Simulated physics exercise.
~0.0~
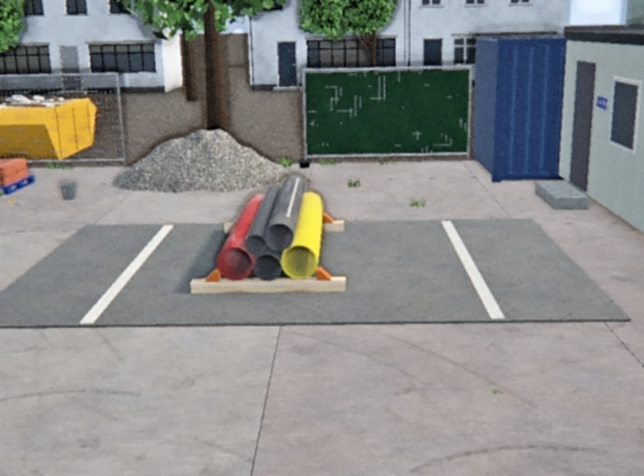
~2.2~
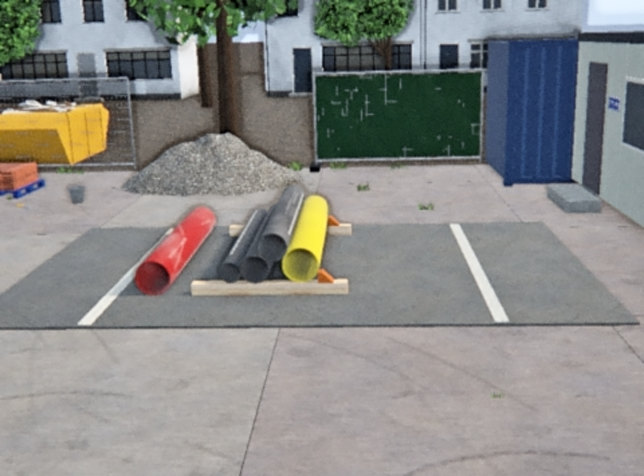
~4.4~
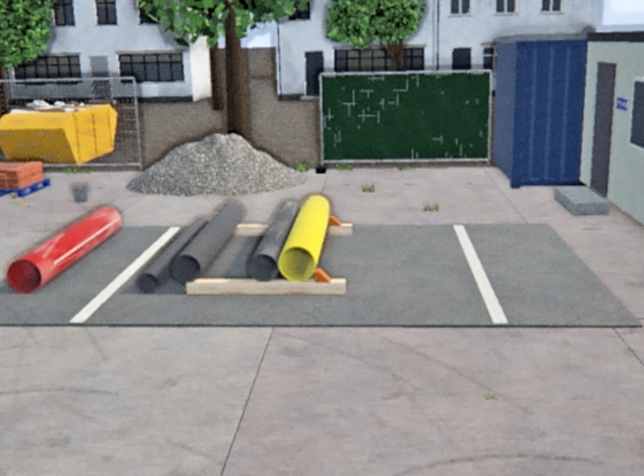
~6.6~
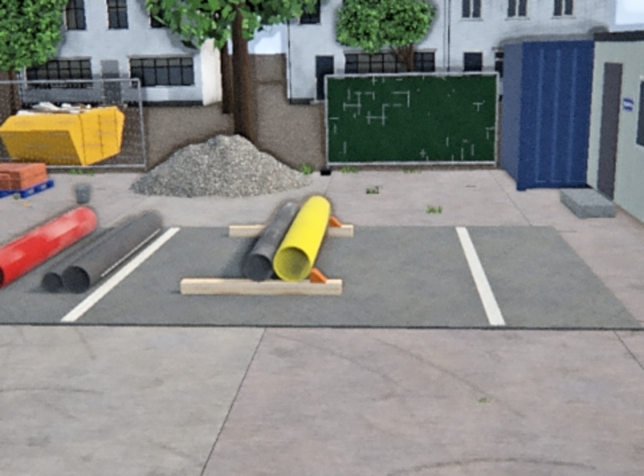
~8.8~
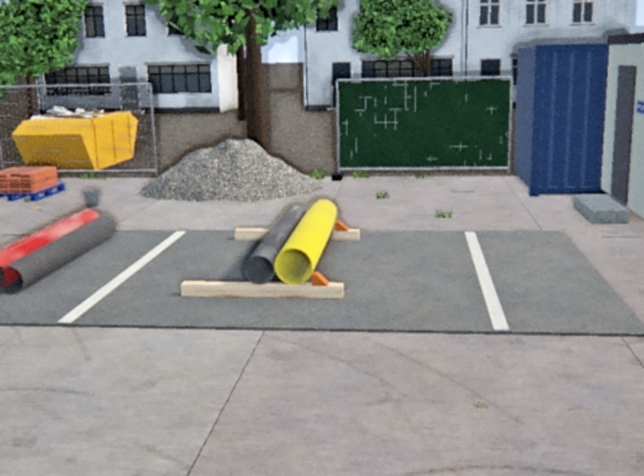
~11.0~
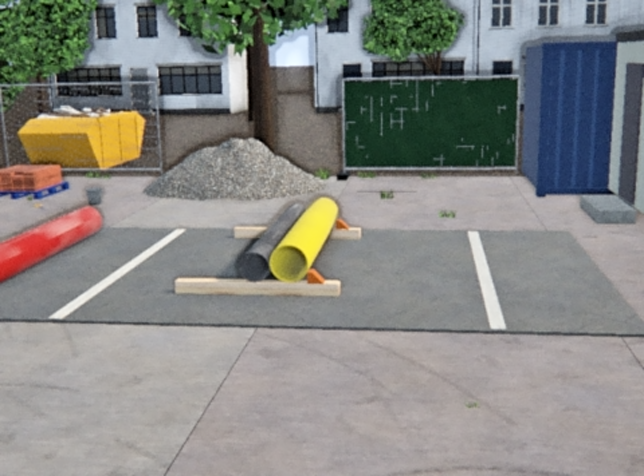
A red pipe rolled left off a stack of plastic pipes on wooden timbers, followed by two dark grey ones, all passing the left white line, while the yellow pipe and another dark one stayed up on the timbers.
